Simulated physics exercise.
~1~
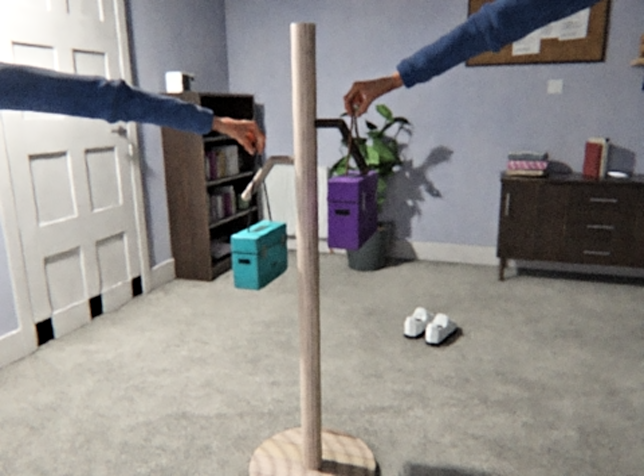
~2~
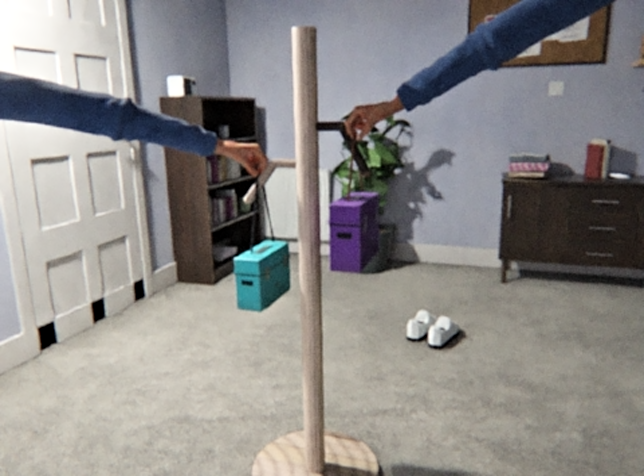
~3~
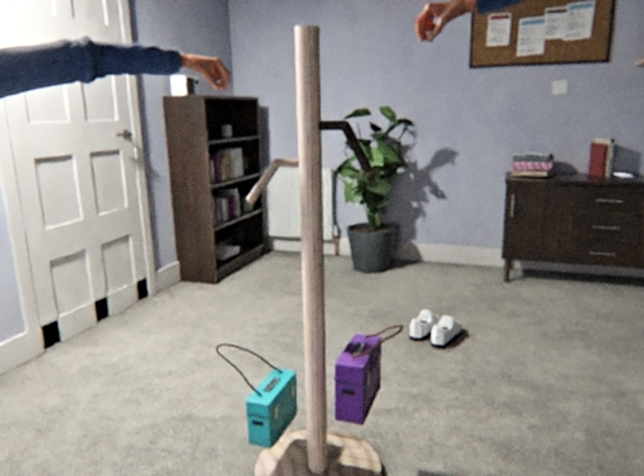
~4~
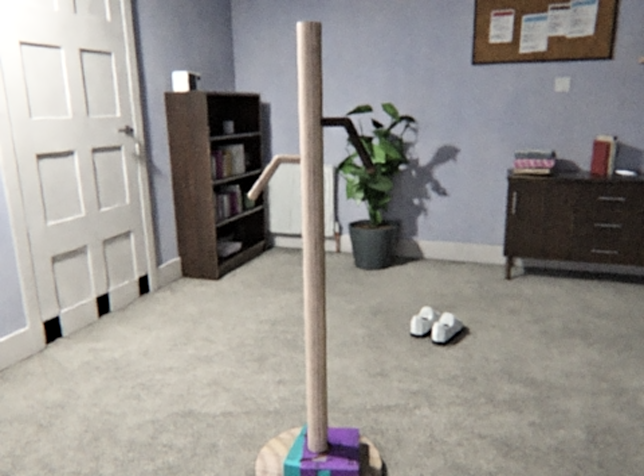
At the start, two blue-sleeved arms reach in from either side of a wooden stand, holding a turquoise case on the left and a purple case on the right by thin loops near the angled pegs. The hands lower both cases slightly, keeping them upright. Then the hands let go and draw back, and both cases drop well below the pegs, their loops trailing loose above them. The pegs stay in place as the cases fall. In the end, the hands are gone, and both cases lie on their sides, bunched together around the foot of the pole.
